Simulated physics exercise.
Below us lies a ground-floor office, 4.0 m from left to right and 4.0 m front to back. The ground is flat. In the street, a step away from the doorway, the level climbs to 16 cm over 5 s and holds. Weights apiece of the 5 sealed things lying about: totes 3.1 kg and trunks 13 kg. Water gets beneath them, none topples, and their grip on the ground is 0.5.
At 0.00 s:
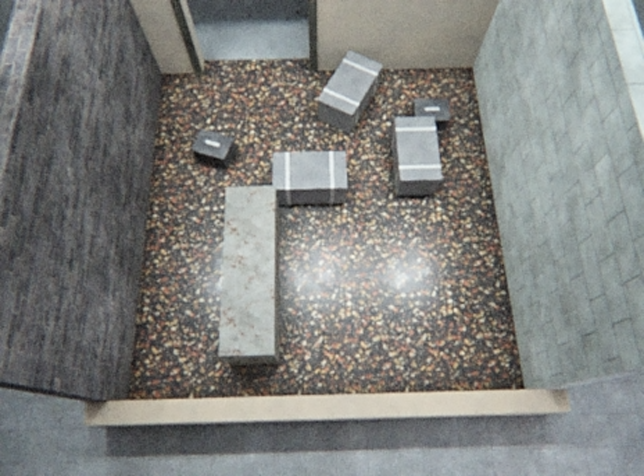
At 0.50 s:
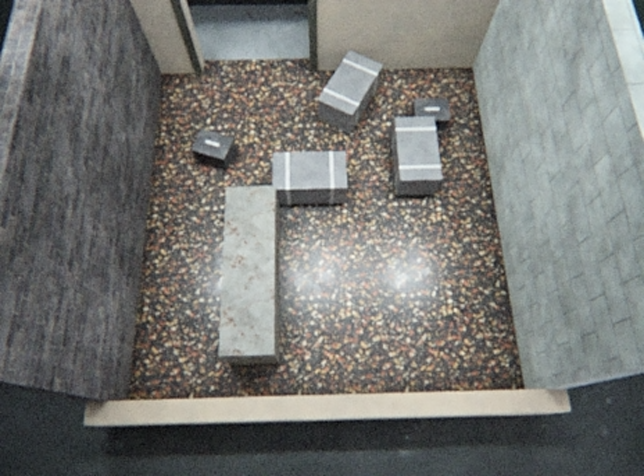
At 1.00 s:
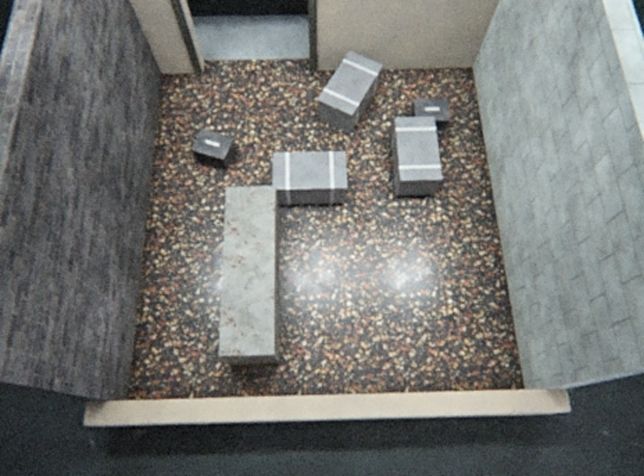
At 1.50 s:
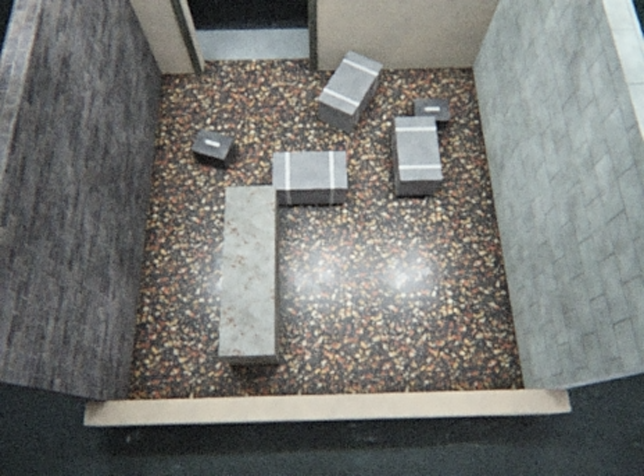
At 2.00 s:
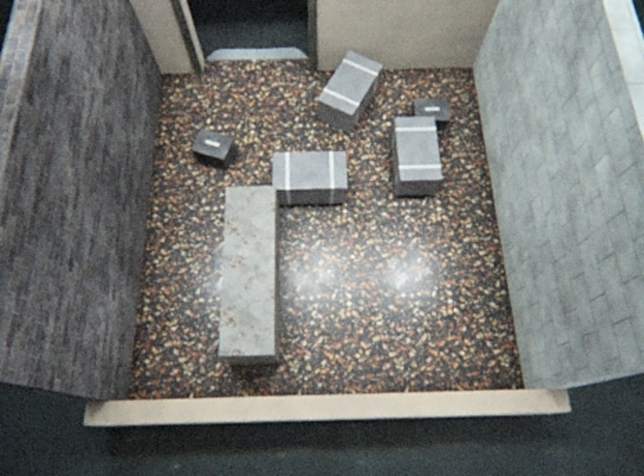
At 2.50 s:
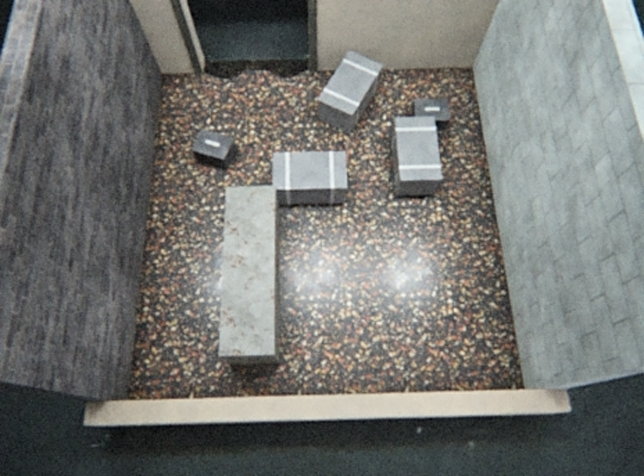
Open-topped room with a speckled floor standing still, its boxes unmoving, as dark water covers the pale ground outside and darkens the doorway.
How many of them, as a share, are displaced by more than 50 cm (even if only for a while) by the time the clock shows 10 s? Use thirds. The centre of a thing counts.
Share: From one to two thirds.
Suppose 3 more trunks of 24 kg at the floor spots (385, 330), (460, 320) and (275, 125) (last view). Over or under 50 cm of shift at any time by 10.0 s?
In turn: Short of it, under, more.
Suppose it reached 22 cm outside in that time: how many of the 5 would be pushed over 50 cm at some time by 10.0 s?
Then 2.
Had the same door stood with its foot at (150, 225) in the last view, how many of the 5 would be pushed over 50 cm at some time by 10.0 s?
Then 4.
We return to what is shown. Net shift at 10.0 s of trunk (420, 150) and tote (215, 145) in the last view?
In that order: 0 cm, 250 cm.
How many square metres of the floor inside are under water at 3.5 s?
Roughly 1.0 m2.
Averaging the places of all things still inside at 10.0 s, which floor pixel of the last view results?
At about (362, 214).
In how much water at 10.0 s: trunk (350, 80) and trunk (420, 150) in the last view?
Roughly 3 and 1 cm.
After 3.5 s 0 of 5 are over 50 cm from their spots; 0 afloat.
After 4.5 s 0 of 5 are over 50 cm from their spots; 0 afloat.
After 7.0 s 2 of 5 are over 50 cm from their spots; 1 afloat.
After 10.0 s 2 of 5 are over 50 cm from their spots, and 2 have been at some point; 2 afloat.
